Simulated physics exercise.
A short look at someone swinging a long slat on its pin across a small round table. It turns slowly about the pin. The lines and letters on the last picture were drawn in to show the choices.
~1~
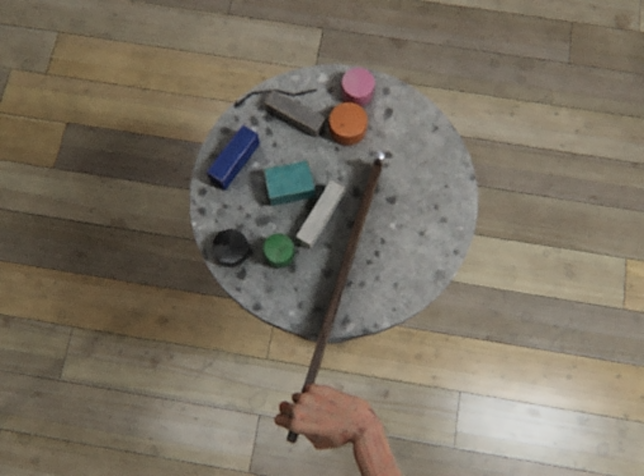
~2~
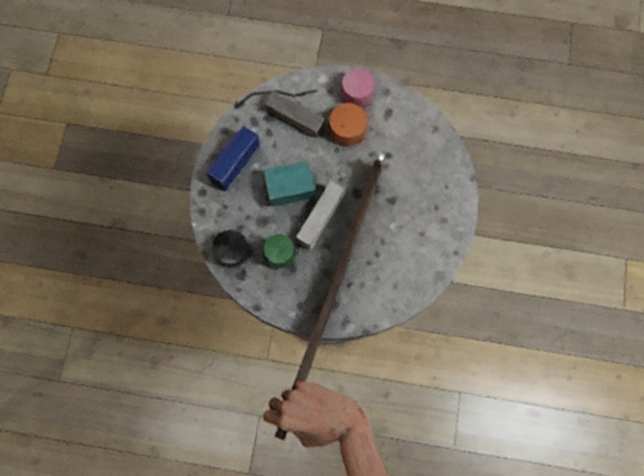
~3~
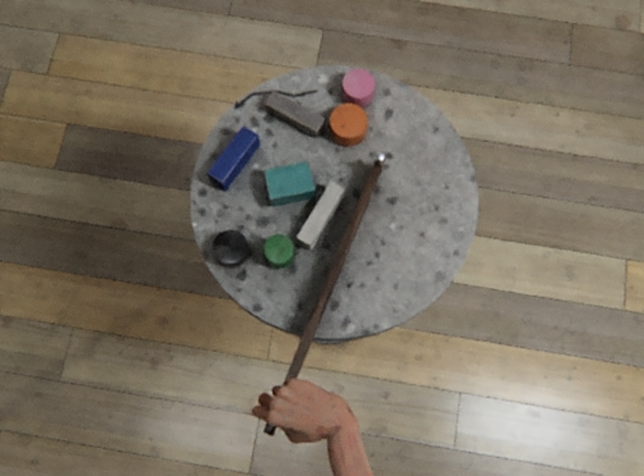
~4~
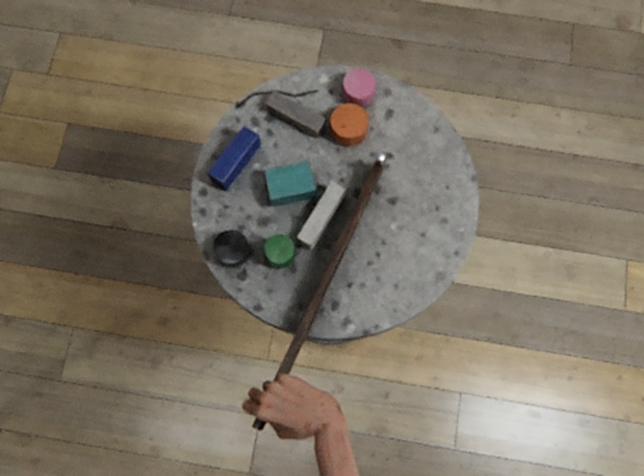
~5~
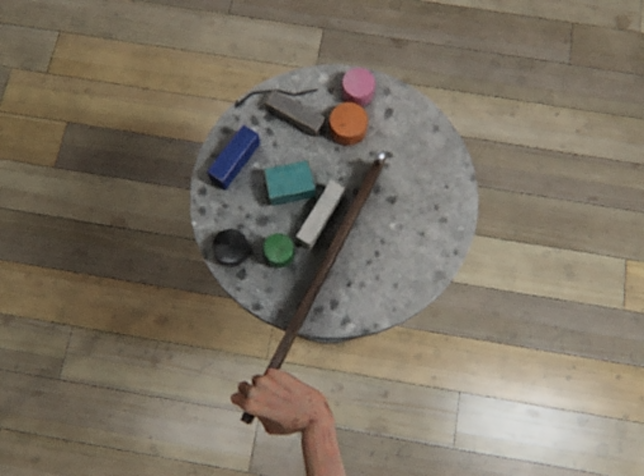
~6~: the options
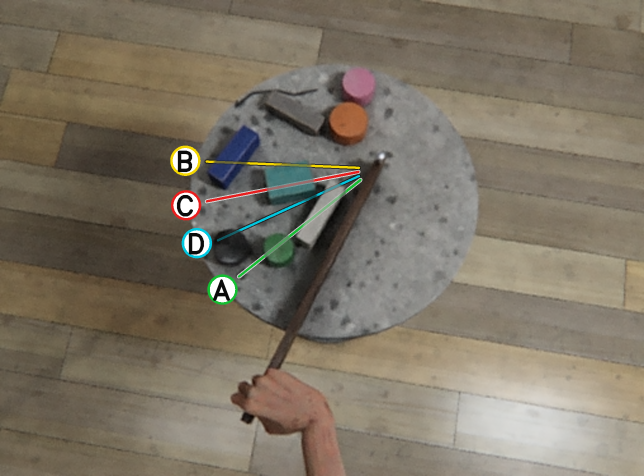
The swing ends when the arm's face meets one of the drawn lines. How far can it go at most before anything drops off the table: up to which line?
As far as mark C.
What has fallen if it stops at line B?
The black tin goes over.
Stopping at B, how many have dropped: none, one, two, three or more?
One.
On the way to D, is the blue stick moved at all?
No.
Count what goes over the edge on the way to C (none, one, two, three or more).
By then, none.
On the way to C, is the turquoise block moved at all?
Yes.
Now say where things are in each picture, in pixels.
In the first frame, turquoise block (290, 183); blue stick (234, 157); orange tin (348, 124).
In the second frame, arm (347, 250); white bar (321, 215).
In the third frame, arm (343, 249); green tin (280, 252).
In the fourth frame, arm (340, 248); black tin (232, 249).
In the fifth frame, arm (336, 245); blue stick (234, 157); orange tin (348, 124); white bar (321, 215).
On the marked copy, A at (301, 227); B at (282, 165); C at (283, 186); D at (289, 208).
Taking C. A third of the way, arm (309, 226); green tin (270, 242); white bar (316, 209).
Two thirds of the way, arm (290, 200); black tin (213, 219); green tin (244, 207).
When it is over, arm (283, 180); black tin (198, 183); blue stick (232, 149); nothing has fallen.
As for the rest, A is safe but short; B drops the black tin; D is safe but short.
